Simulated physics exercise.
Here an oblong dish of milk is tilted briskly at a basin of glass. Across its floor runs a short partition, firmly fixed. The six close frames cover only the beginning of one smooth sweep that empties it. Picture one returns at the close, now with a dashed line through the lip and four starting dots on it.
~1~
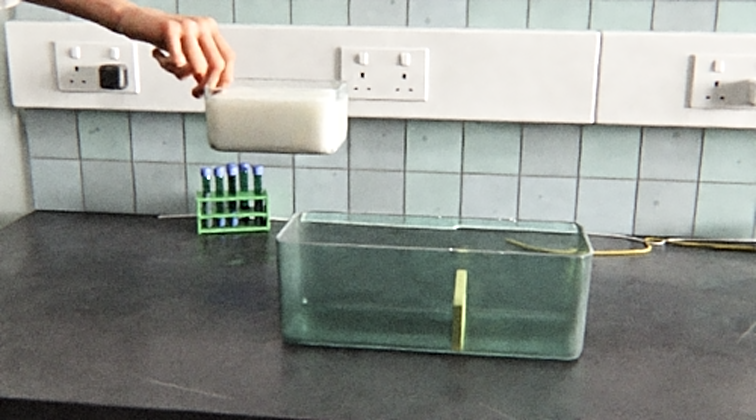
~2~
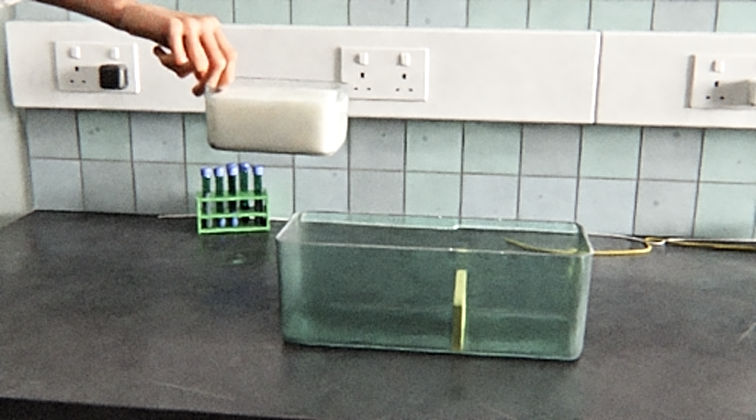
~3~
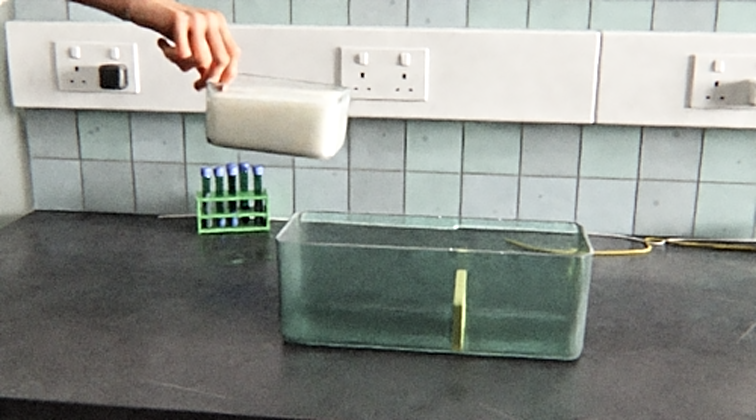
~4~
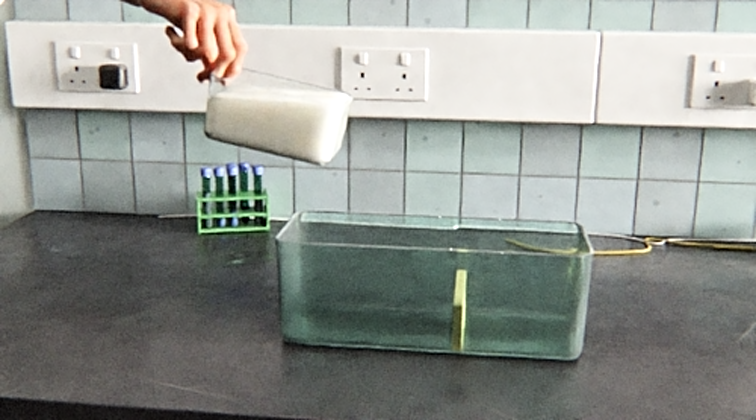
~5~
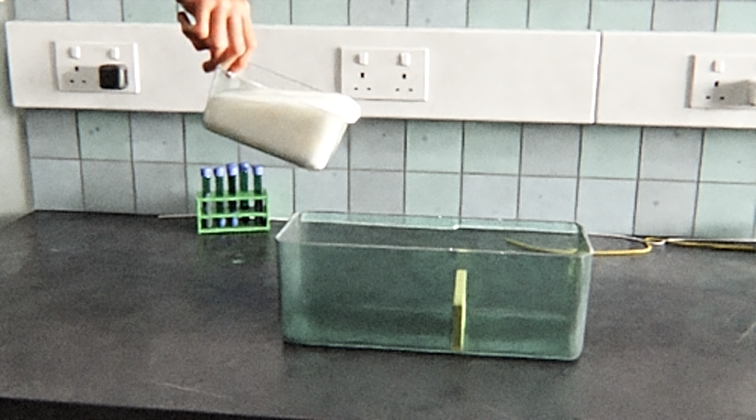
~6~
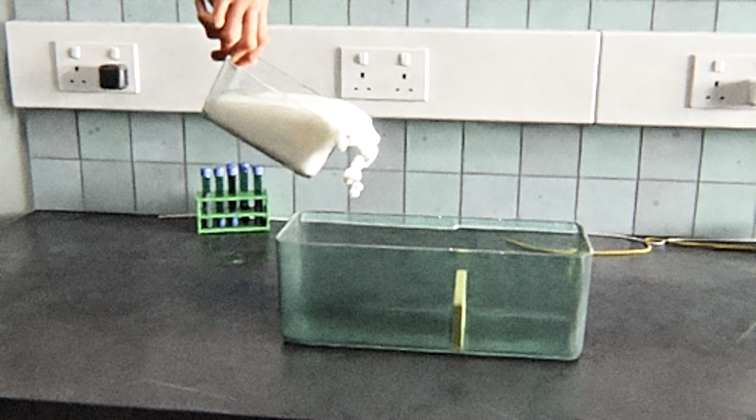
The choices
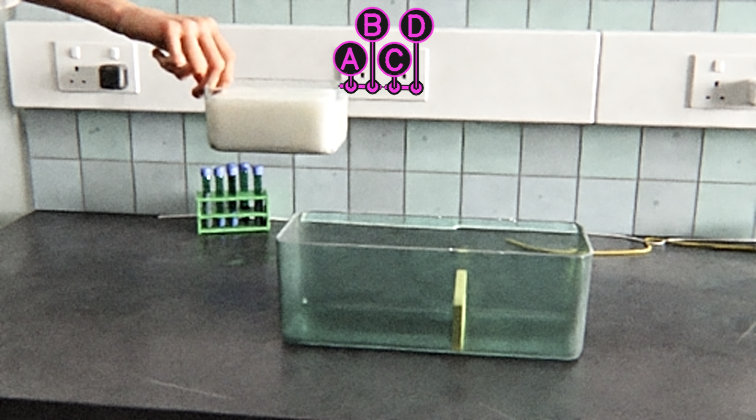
A hand held an oblong dish of milk above a glass basin with a short partition inside, then tilted it briskly to the right until the milk slid over the lip and dropped in blobs.
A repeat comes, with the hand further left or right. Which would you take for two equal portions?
Take C.
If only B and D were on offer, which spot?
D.
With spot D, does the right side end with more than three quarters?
No, it does not.
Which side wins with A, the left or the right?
The left one.
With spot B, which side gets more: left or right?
The left one.
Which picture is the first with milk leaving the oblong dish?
Picture 5.
In magenta, A at (350, 86); B at (372, 86); C at (394, 87); D at (416, 87).
If A is chosen, about 93 % ends left of the wall and 2 % right of it; 5 % is lost outside.
If B is chosen, about 82 % ends left of the wall and 11 % right of it; 6 % is lost outside.
If C is chosen, about 45 % ends left of the wall and 49 % right of it; 5 % is lost outside.
If D is chosen, about 30 % ends left of the wall and 64 % right of it; 6 % is lost outside.
